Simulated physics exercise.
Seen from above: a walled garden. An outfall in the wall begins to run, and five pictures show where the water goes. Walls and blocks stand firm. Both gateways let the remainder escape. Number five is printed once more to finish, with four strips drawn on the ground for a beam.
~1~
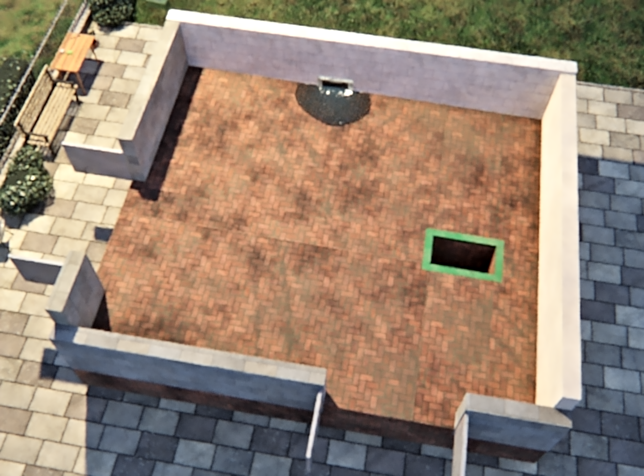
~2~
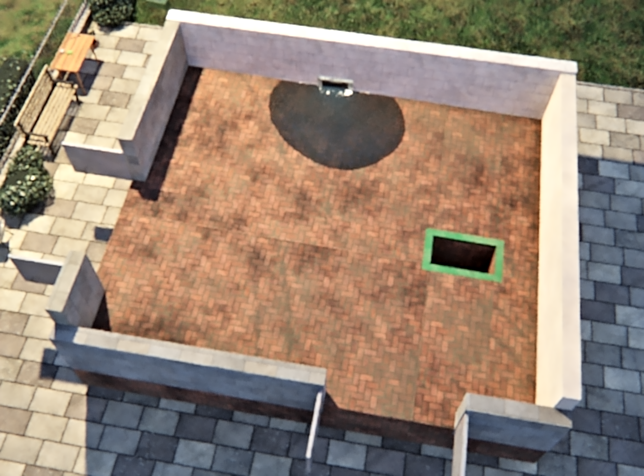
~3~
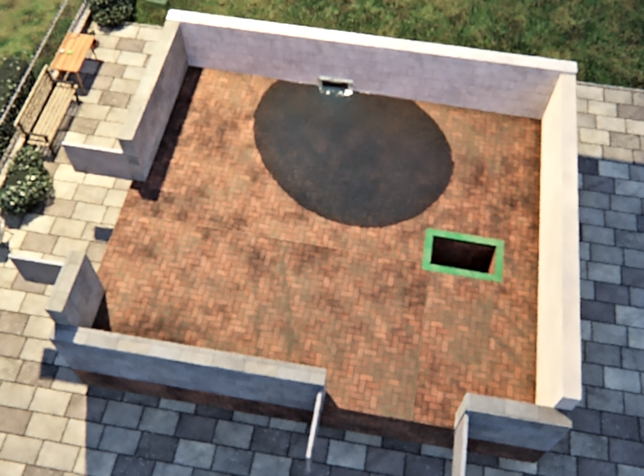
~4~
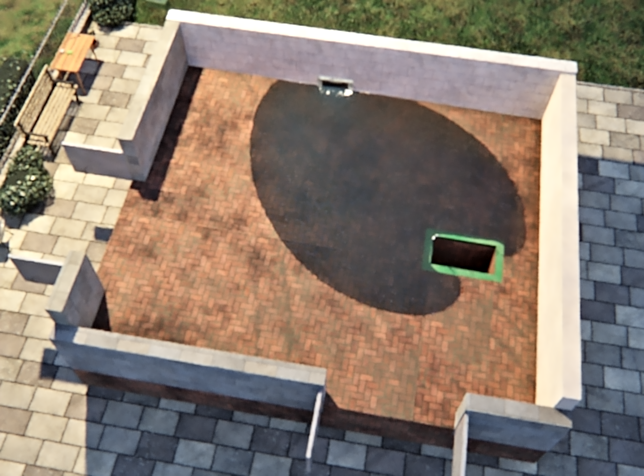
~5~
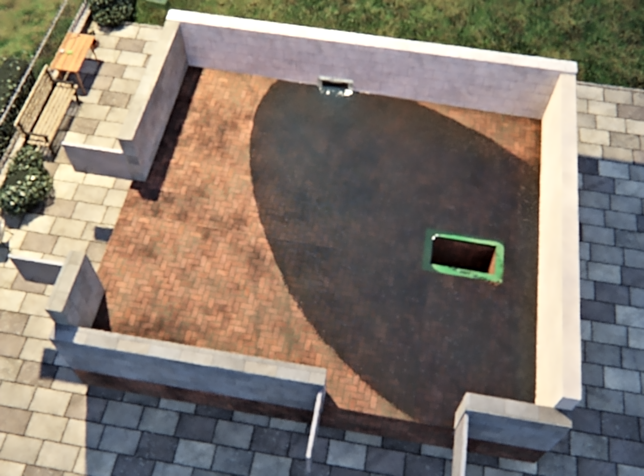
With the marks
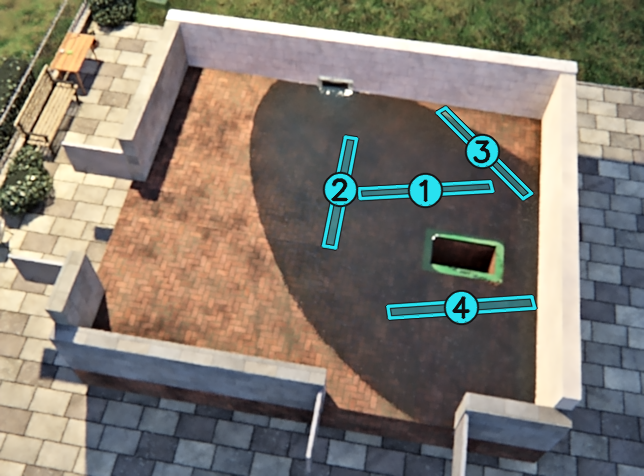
Water spreads from the outfall across the walled garden's brick floor and surrounds the green gully.
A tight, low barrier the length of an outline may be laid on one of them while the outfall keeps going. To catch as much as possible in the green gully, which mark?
Position 4 does it best.
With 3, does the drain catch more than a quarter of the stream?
Yes, it does.
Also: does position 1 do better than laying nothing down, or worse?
Position 1 is worse.
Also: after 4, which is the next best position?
It is 3.
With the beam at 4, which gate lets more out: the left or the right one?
The right one.
In cyan, 1 from (359, 193) to (491, 186); 2 from (329, 246) to (351, 137); 3 from (441, 110) to (527, 196); 4 from (388, 312) to (533, 302).
With 1, about 26 % of the stream goes into the green gully, about 74 % out by the gates.
With 2, about 22 % of the stream goes into the green gully, about 77 % out by the gates.
With 3, about 42 % of the stream goes into the green gully, about 58 % out by the gates.
With 4, about 72 % of the stream goes into the green gully, about 27 % out by the gates.
